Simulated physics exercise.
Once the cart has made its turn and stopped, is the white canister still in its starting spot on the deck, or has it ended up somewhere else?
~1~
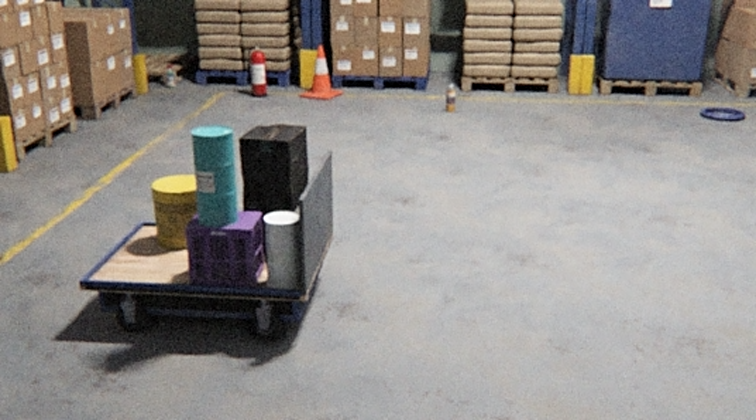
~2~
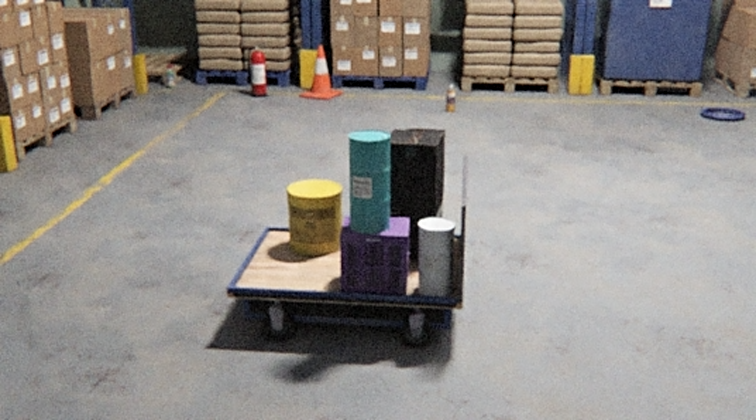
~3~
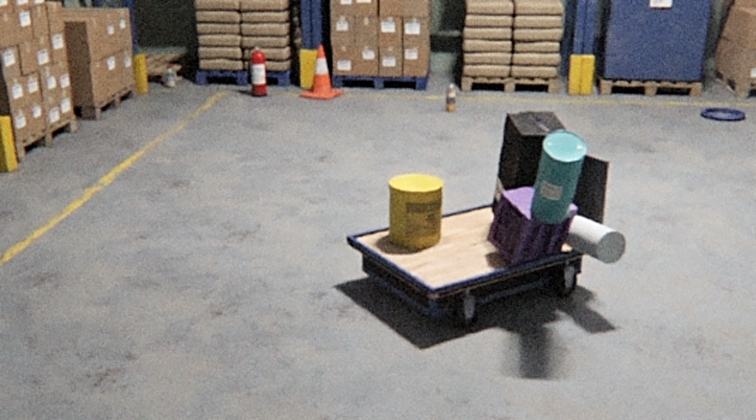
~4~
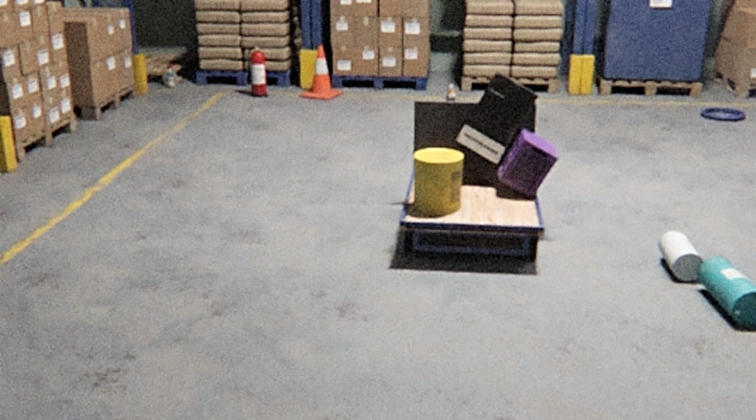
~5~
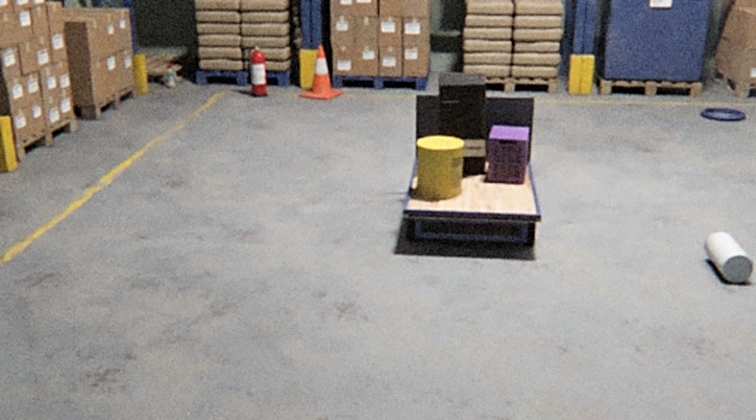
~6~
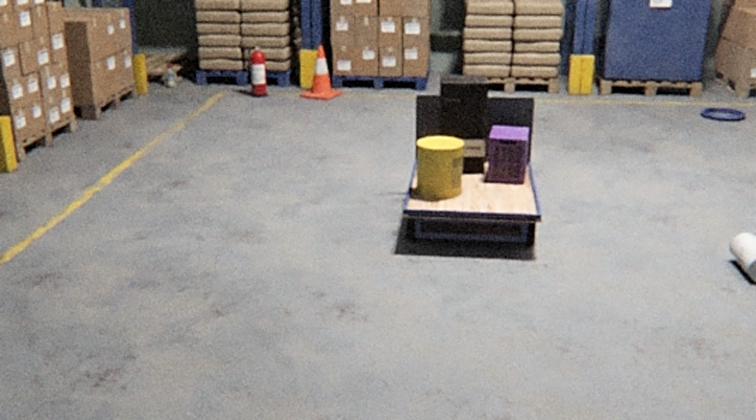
It has ended up somewhere else. It goes off the cart during the turn and is last seen lying on its side on the floor at the right edge of the view.
